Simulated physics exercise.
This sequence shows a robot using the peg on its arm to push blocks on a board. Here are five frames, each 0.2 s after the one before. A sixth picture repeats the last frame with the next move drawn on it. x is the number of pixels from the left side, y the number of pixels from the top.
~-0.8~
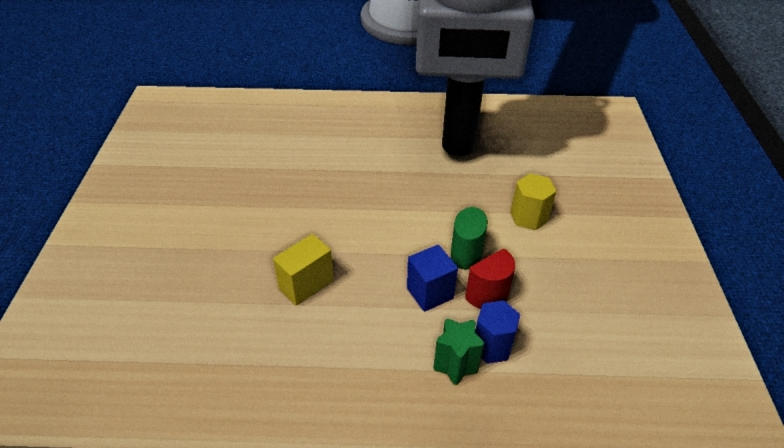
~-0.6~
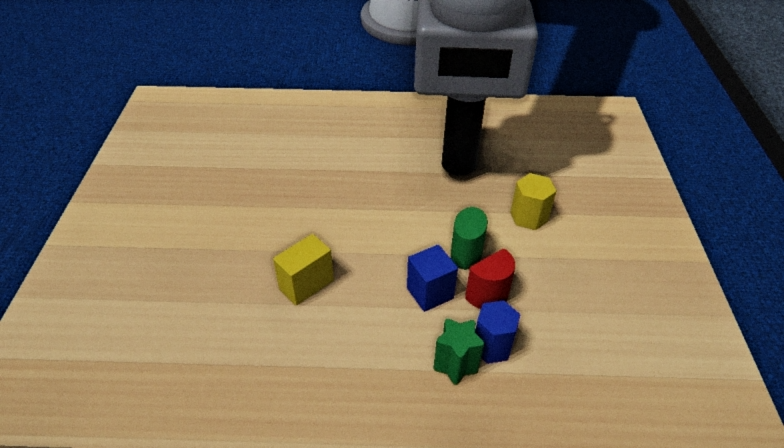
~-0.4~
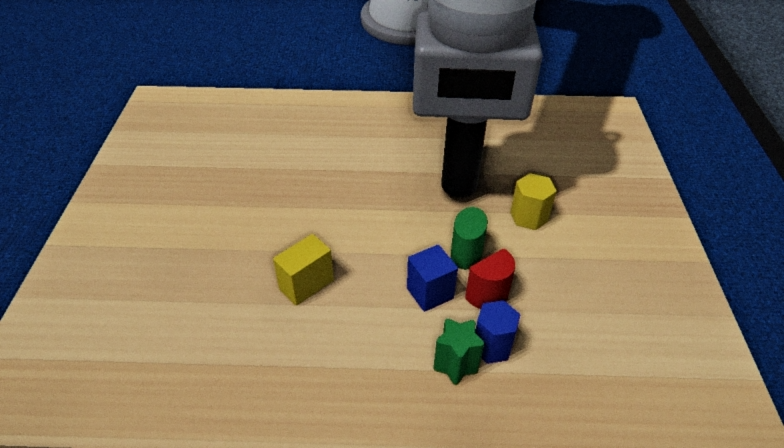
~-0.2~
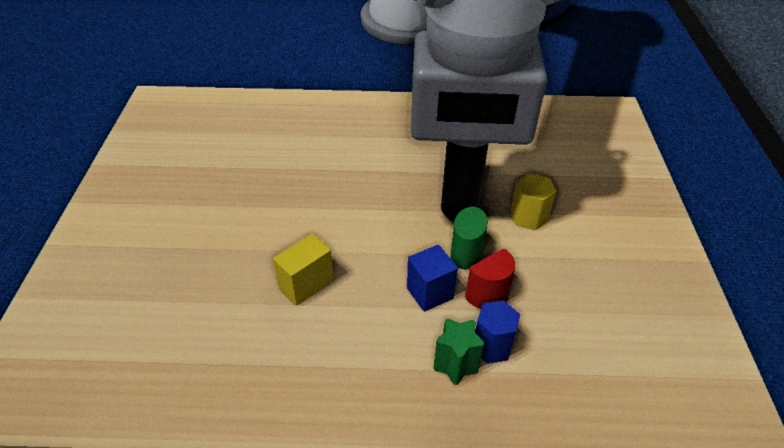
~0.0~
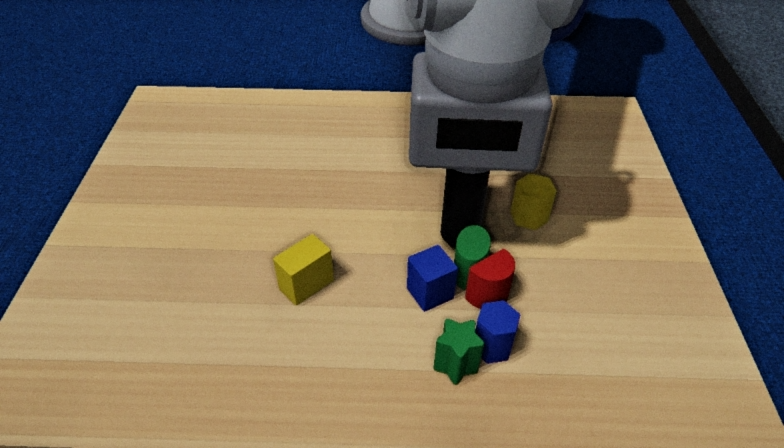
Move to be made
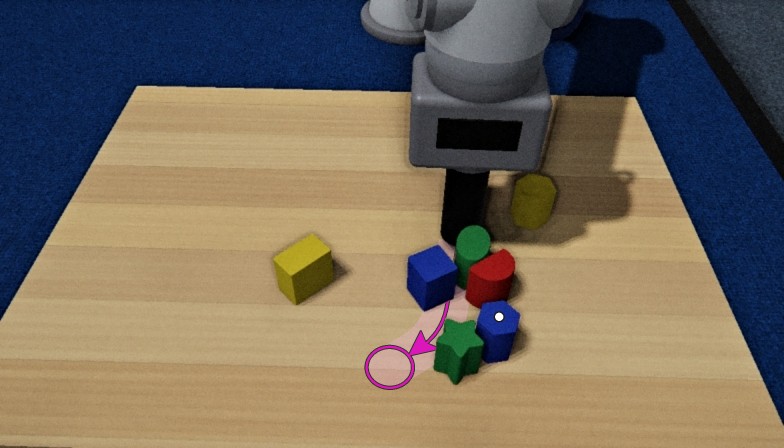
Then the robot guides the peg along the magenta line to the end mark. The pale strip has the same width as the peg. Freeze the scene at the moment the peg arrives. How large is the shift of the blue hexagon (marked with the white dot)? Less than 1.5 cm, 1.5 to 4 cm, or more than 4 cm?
Moves 1.5 to 4 cm.
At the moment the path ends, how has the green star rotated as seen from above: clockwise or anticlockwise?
The block turns clockwise.
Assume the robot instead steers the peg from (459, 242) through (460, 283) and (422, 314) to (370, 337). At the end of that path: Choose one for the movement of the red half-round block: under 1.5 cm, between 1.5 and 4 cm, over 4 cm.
It slides somewhere between 1.5 and 4 cm.
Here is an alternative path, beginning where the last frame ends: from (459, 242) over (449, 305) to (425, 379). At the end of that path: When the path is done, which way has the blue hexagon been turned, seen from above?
From the top: Counterclockwise.
Path on the board, from (459, 242) via (451, 284) and (437, 331), ending at (390, 367); the dot is on the blue hexagon.
On the path given first. One third of the way, peg (452, 277); blue four-sided block (423, 276); green oval (474, 290), turned 15° anticlockwise; blue hexagon (502, 322).
Two thirds of the way, peg (437, 325); blue four-sided block (395, 301), turned 40° clockwise; green star (454, 359), turned 40° clockwise; green oval (477, 334), turned 60° anticlockwise; blue hexagon (524, 342), turned 65° anticlockwise.
At the end, peg (390, 359); blue four-sided block (366, 306), turned 80° clockwise; green star (452, 363), turned 35° clockwise; green oval (475, 337), turned 70° anticlockwise; blue hexagon (524, 342), turned 65° anticlockwise.
